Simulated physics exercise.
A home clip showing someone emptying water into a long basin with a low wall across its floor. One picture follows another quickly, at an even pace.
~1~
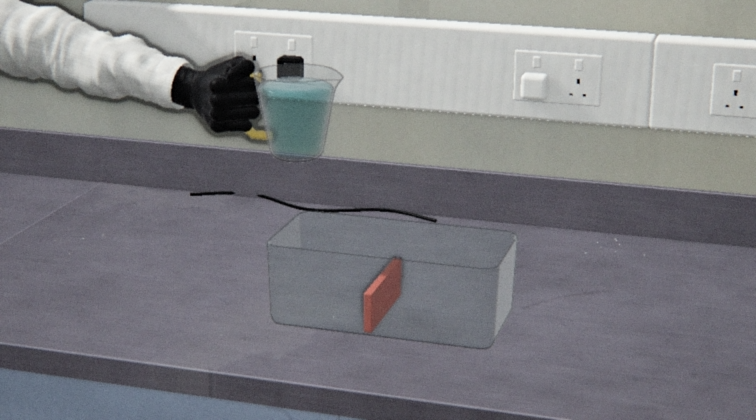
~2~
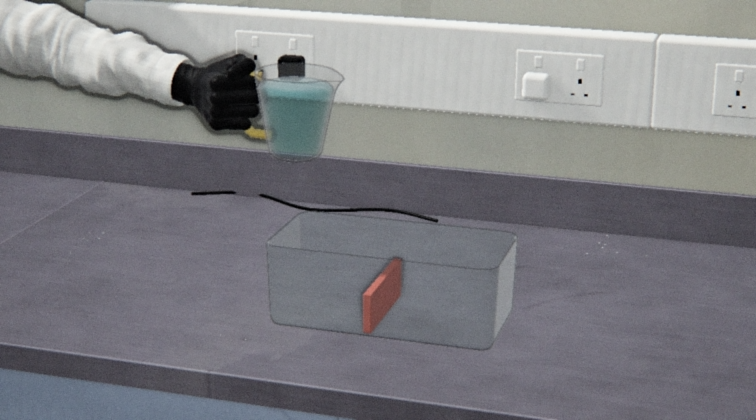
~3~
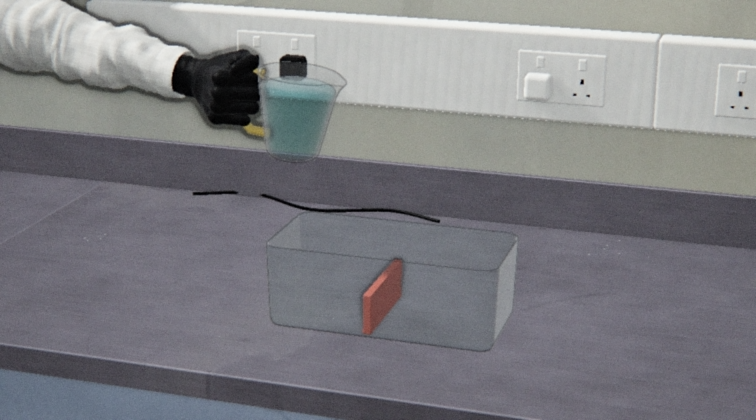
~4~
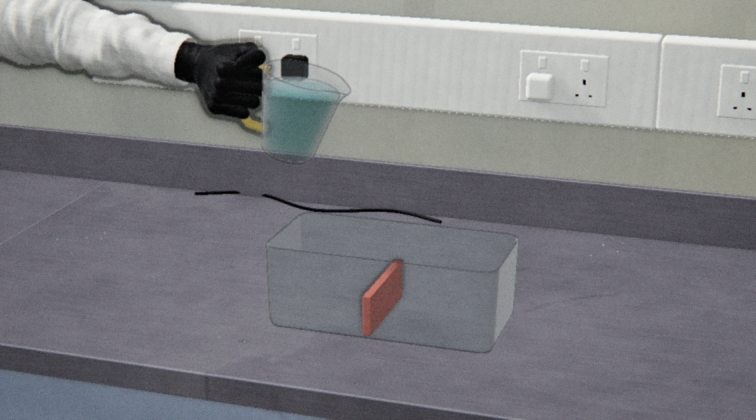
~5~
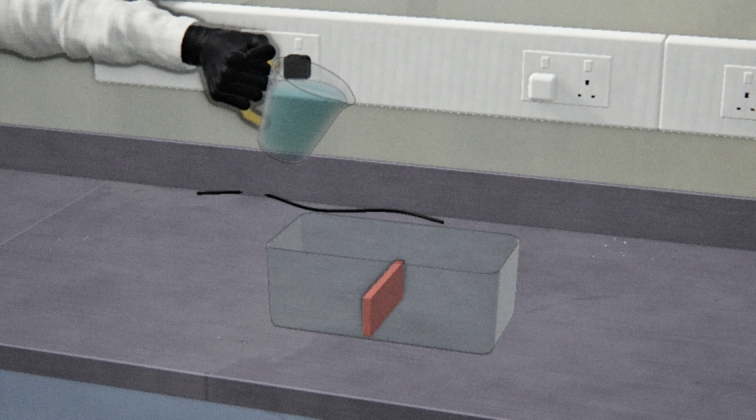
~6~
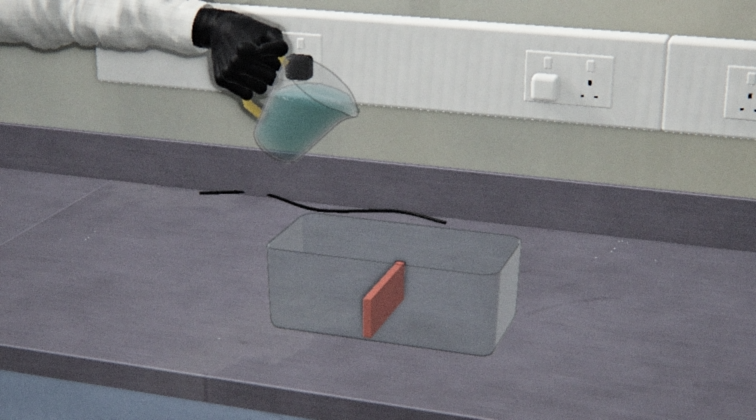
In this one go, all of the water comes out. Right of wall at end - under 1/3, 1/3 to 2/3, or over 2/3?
1/3 to 2/3.
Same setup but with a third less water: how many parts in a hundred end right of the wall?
About 25 in a hundred.
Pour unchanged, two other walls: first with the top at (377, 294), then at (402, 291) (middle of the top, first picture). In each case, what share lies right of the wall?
In turn some 80 and 25 in a hundred.
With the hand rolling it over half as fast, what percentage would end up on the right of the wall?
It comes to about 75 per cent.
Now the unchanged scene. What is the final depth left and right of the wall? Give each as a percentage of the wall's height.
Left side: Approx. 20 %; right side: Approx. 20 %.
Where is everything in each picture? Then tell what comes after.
In the first picture, tilt 0°; pouring edge (342, 78); surface from (263, 82) to (334, 87); the long basin's rim runs from (284, 228) to (508, 252); the wall's top is at (383, 277).
In the second picture, tilt 2°; pouring edge (343, 79); surface from (263, 81) to (334, 88).
In the third picture, tilt 6°; pouring edge (346, 84); surface from (266, 80) to (336, 91).
In the fourth picture, tilt 14°; pouring edge (350, 92); surface from (270, 79) to (341, 94).
In the fifth picture, tilt 24°; pouring edge (355, 103); surface from (274, 83) to (348, 98).
In the sixth picture, tilt 35°; pouring edge (358, 116); surface from (272, 99) to (350, 103); 1 per cent is over the edge.
A moment on, the measuring jug is tipped right over and 42 per cent is still to pour, 0 is left of the wall and 21 right of it.
Next, the measuring jug is tipped right over and 5 per cent is still to pour, 35 is left of the wall and 44 right of it.
Then the measuring jug is tipped right over and 0 per cent is still to pour, 46 is left of the wall and 50 right of it.
Later the measuring jug is tipped right over and 0 per cent is still to pour, 47 is left of the wall and 50 right of it.
In the end 47 per cent lies left of the wall, 50 right of it and 3 outside.
